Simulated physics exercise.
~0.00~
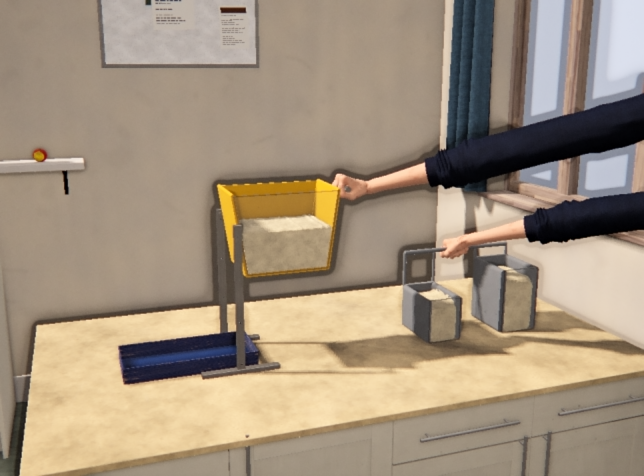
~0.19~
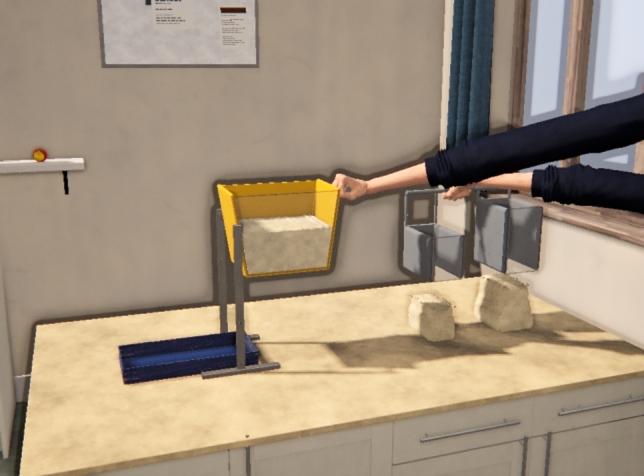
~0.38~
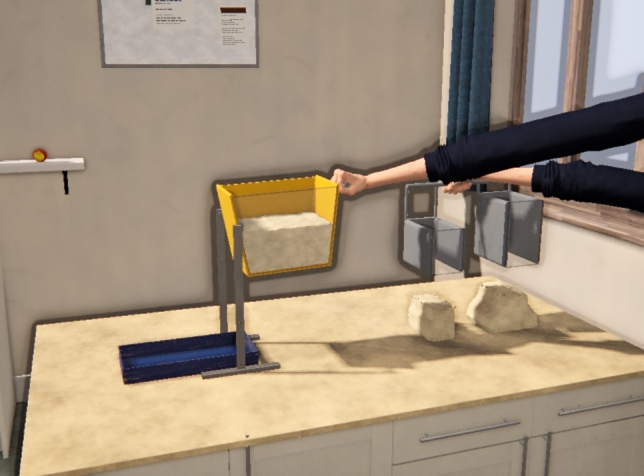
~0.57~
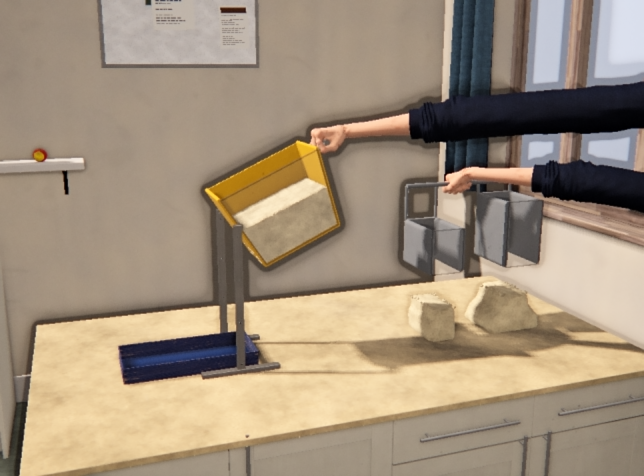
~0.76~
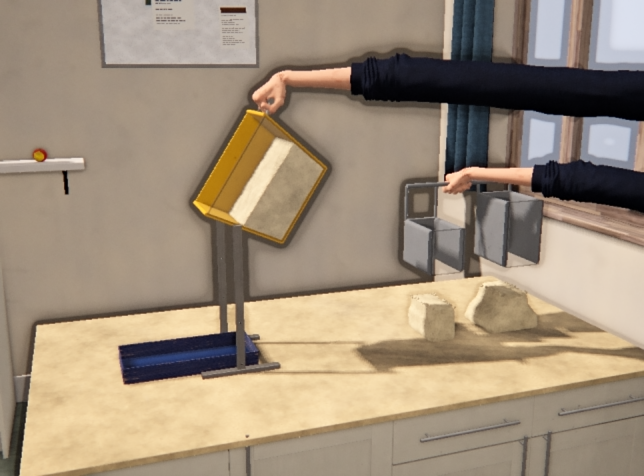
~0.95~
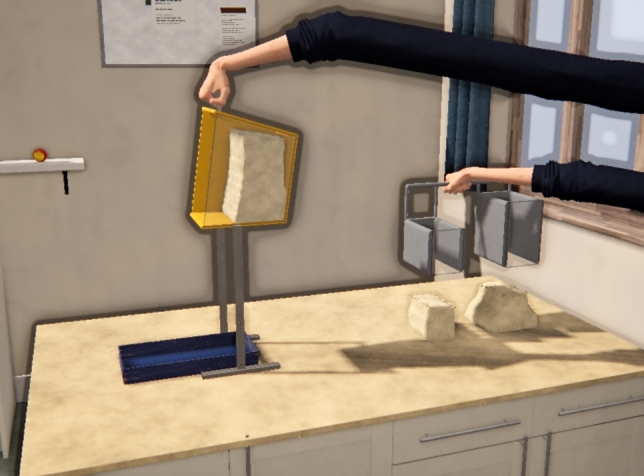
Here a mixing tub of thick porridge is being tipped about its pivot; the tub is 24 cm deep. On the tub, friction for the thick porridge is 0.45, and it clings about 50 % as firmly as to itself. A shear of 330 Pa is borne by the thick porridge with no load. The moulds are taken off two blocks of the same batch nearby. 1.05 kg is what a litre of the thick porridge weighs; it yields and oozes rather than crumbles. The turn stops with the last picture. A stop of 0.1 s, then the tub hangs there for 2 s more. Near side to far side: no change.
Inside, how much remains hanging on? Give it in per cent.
Some 62 percent remains.
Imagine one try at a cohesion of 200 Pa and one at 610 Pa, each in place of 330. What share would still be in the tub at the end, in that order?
First 55 %, second 100 %.
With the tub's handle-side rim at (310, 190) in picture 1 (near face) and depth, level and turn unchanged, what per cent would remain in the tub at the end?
Around 100 percent would still be in the tub at the end.
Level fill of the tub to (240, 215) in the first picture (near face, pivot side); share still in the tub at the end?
45 %.
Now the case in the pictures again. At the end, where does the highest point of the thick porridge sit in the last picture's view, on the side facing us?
I'd say it peaks at roughly (266, 188) in the last picture.
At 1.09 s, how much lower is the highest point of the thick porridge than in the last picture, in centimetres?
Roughly 6 cm.
After 1.09 s, the tub is at 81 degrees and holds 100 %.
After 1.26 s, the tub is at 81 degrees and holds 77 %.
After 1.43 s, the tub is at 81 degrees and holds 64 %.
After 1.60 s, the tub is at 81 degrees and holds 62 %.
After 2.95 s, the tub is at 81 degrees and holds 62 %.
